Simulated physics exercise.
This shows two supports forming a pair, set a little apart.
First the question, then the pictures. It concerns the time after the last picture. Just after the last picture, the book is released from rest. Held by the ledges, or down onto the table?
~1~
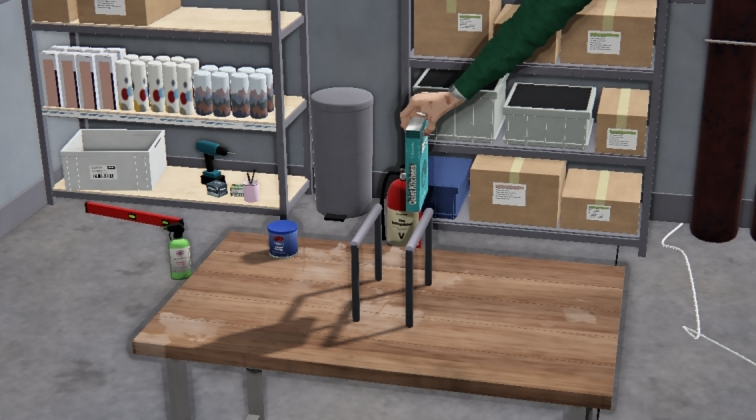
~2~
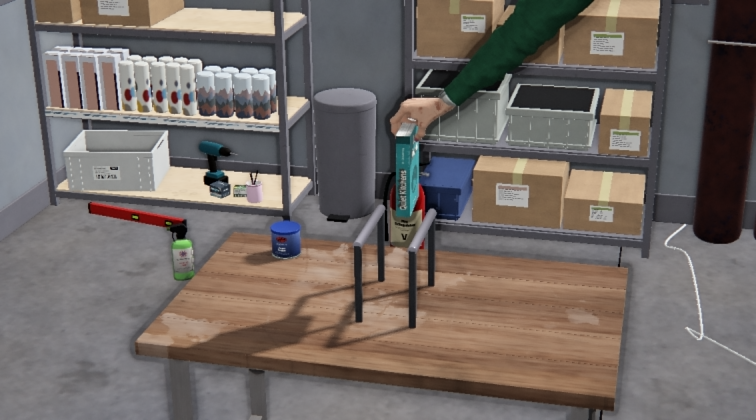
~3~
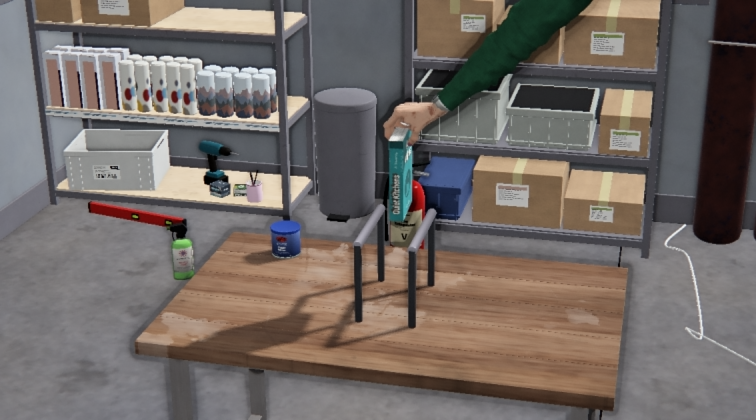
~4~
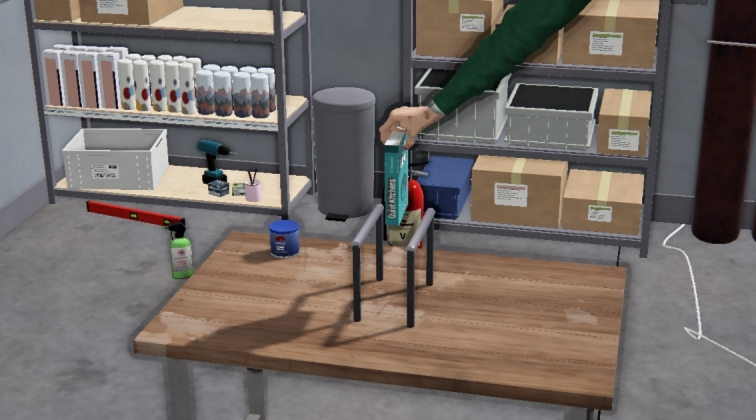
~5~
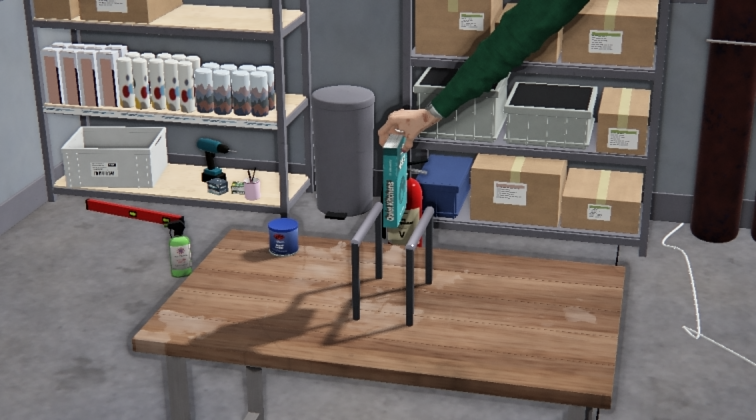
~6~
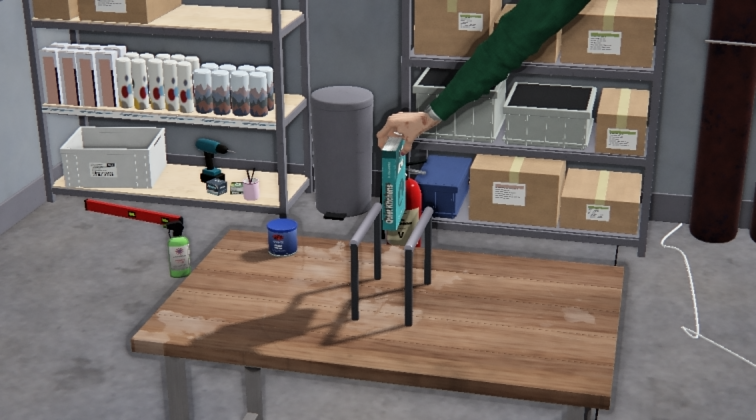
Well, it makes it down to the table in the end.
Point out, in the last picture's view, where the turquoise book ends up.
Near pixel (394, 265).
Then, 0.20 s on from there, turquoise book shifted a little near (394, 199).
Then, 0.30 s on from there, turquoise book shifted about its own width near (394, 250).
Then, 0.40 s on from there, turquoise book shifted about its own width near (394, 262).
In the end, moved from the start, turquoise book; blue tin unmoved. At the end, from the last picture's camera, turquoise book near (394, 265). The book reaches the table.
